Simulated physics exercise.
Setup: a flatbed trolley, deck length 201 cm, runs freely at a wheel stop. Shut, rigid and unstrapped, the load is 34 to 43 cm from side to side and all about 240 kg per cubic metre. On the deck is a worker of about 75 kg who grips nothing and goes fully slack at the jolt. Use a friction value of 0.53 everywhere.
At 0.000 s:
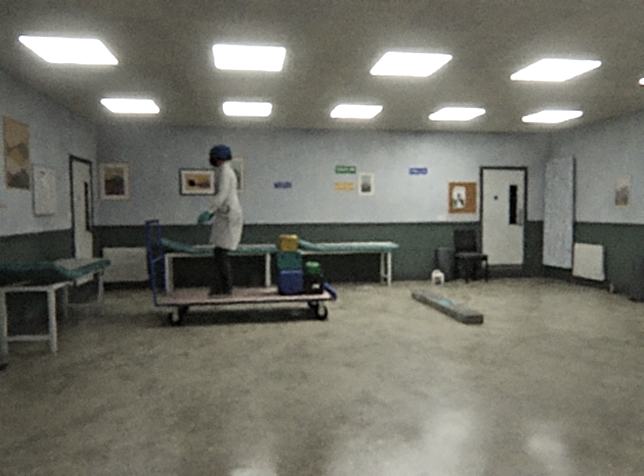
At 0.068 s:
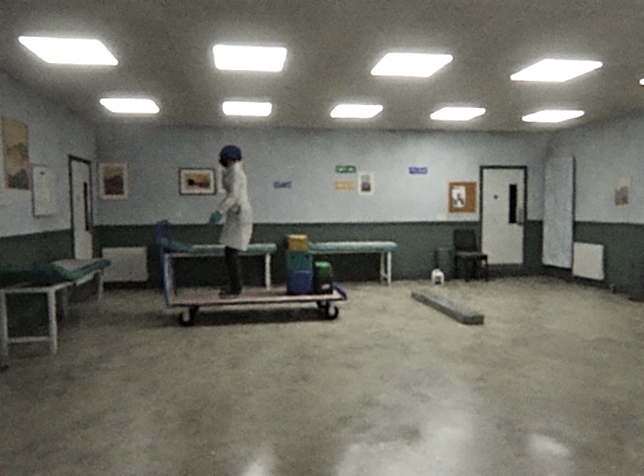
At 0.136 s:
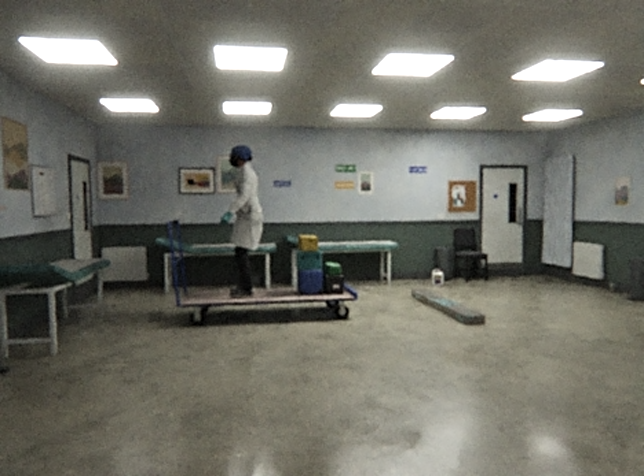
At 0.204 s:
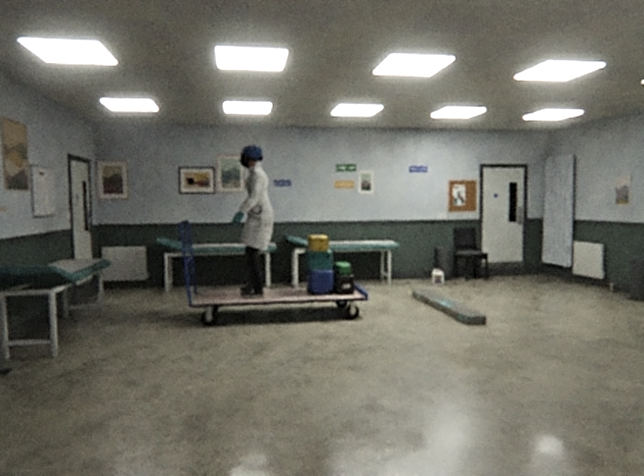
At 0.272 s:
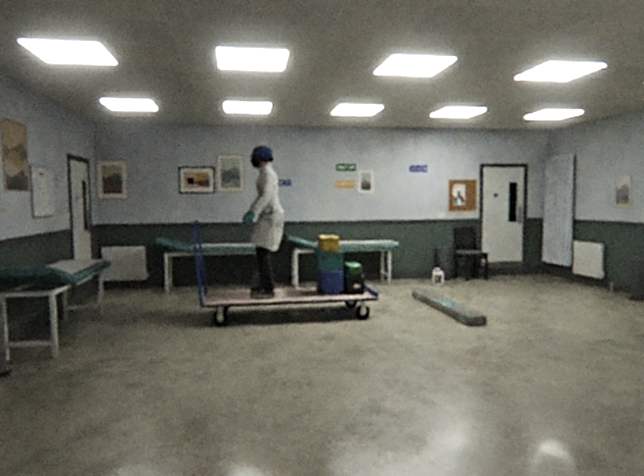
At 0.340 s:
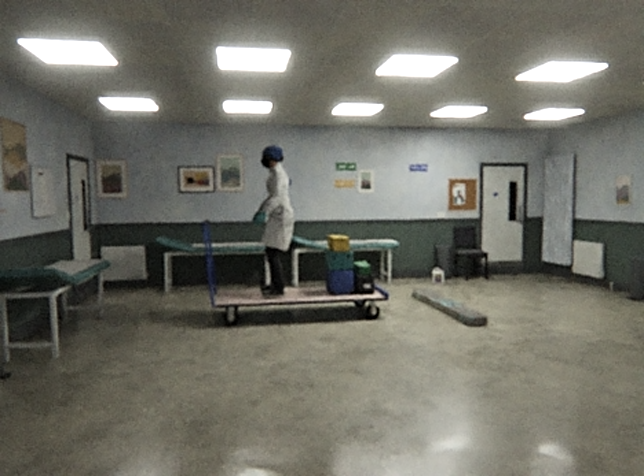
A plain room with pale walls above a dark green band, lit by rows of ceiling panels, is seen from across a shiny concrete floor. A figure in a white coat and blue head covering stands on a flatbed trolley behind yellow, blue and green containers, with green-topped tables beyond and at left. The trolley rolls steadily rightward, carrying the upright figure and load, while the camera stays still.
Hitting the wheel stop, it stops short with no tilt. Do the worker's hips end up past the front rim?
No.
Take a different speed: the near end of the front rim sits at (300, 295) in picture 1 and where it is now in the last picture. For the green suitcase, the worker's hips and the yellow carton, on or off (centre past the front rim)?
In that case green off, hips off, yellow off.
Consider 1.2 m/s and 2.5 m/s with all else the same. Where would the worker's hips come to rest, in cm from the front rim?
First it stops 80 cm short of the rim, and next time it goes 100 cm beyond it.
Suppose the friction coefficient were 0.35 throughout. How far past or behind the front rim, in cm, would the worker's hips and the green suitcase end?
You'd find the hips 20 behind and the green piece 110 past.
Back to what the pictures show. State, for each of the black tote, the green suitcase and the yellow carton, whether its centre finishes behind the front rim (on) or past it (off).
At the finish the black one is kept, the green one lost, and the yellow one lost.
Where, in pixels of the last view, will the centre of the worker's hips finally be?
End point: About (424, 257) px.
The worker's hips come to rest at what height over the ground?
The hips settle roughly 70 cm above the ground.
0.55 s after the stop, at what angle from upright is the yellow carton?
About 90°.
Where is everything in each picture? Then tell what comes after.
In the first frame, hips (229, 217), teal toolbox (289, 259), rim corner (336, 297); 146 cm short of the stop.
In the second frame, hips (239, 218), teal toolbox (298, 259), rim corner (346, 298); 134 cm short of the stop.
In the third frame, hips (250, 218), teal toolbox (308, 259), rim corner (356, 297); 122 cm short of the stop.
In the fourth frame, hips (260, 218), teal toolbox (319, 259), rim corner (367, 297); 110 cm short of the stop.
In the fifth frame, hips (271, 218), teal toolbox (329, 259), rim corner (377, 297); 98 cm short of the stop.
In the sixth frame, hips (281, 218), teal toolbox (338, 259), rim corner (388, 297); 86 cm short of the stop. Speed about 1.8 m/s.
Impact comes at 0.82 s.
After 1.07 s the worker's hips are 75 cm behind the rim, near (388, 233) in the last picture's view.
After 1.37 s the worker's hips are 39 cm behind the rim, near (414, 255) in the last picture's view.
After 1.82 s the worker's hips are 37 cm behind the rim, near (416, 255) in the last picture's view.
At rest, 4.8 s, past the rim, teal toolbox, green suitcase and yellow carton; behind it, black tote, blue suitcase and the worker's hips.
